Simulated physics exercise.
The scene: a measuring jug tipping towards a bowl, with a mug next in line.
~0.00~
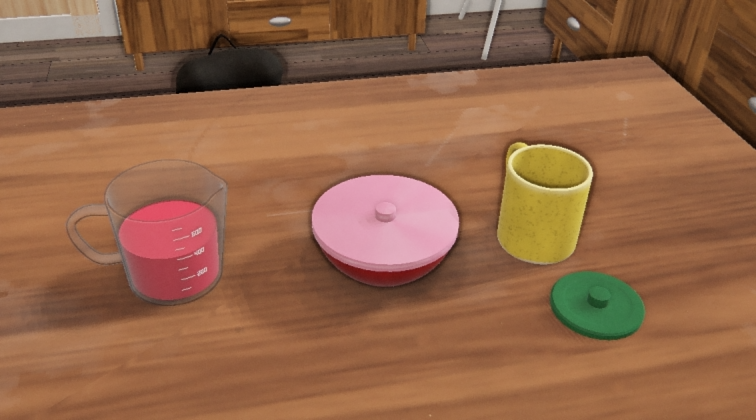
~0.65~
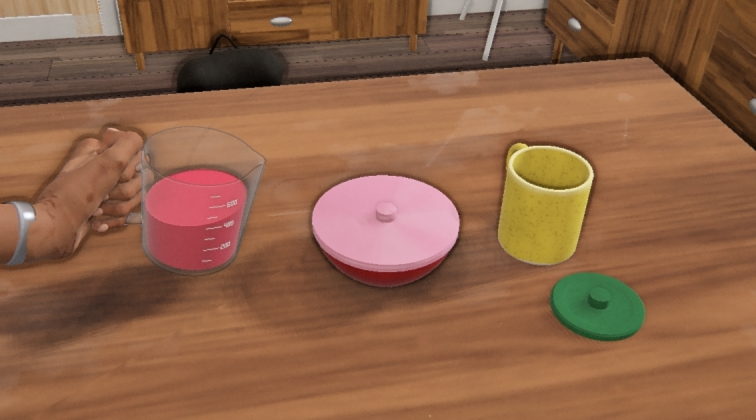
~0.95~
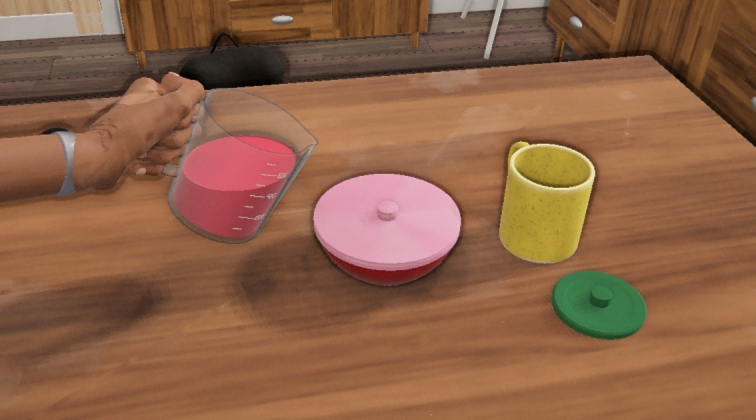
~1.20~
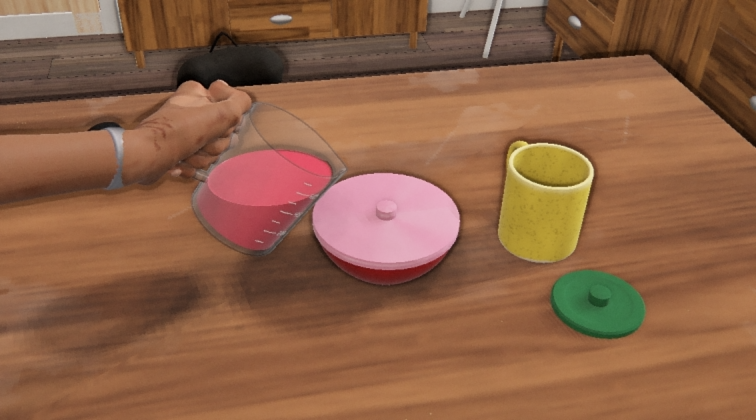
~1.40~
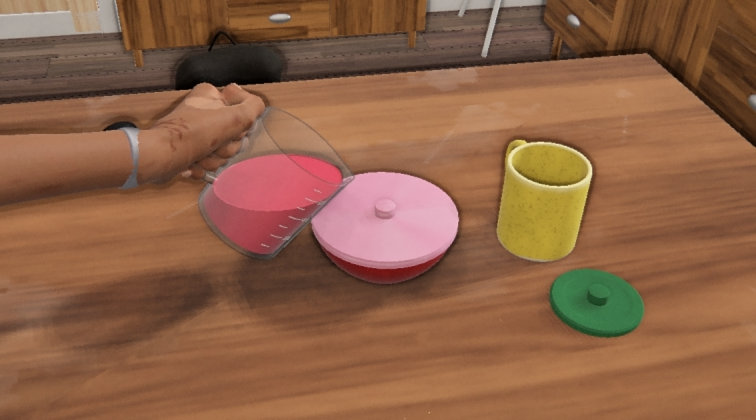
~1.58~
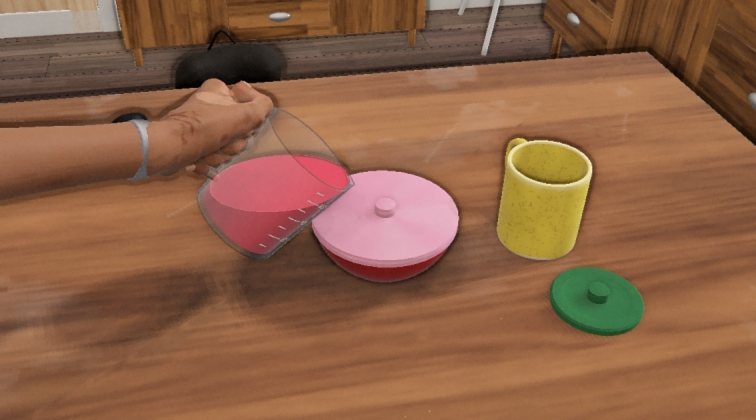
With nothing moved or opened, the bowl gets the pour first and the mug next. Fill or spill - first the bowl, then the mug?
Bowl: Spill, mug: Fill.
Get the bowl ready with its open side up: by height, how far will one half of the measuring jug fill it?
Level: Near 45 per cent of height.
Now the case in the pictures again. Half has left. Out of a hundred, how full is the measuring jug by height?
25 per cent, roughly.
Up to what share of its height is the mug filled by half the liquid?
Fill level: About 35 percent.
After 2.3 s, it hits the lid of the bowl and runs off.
After 3.2 s, the squash goes into the mug.
After 4.6 s, the bowl is empty, in a puddle; the mug has its share inside.
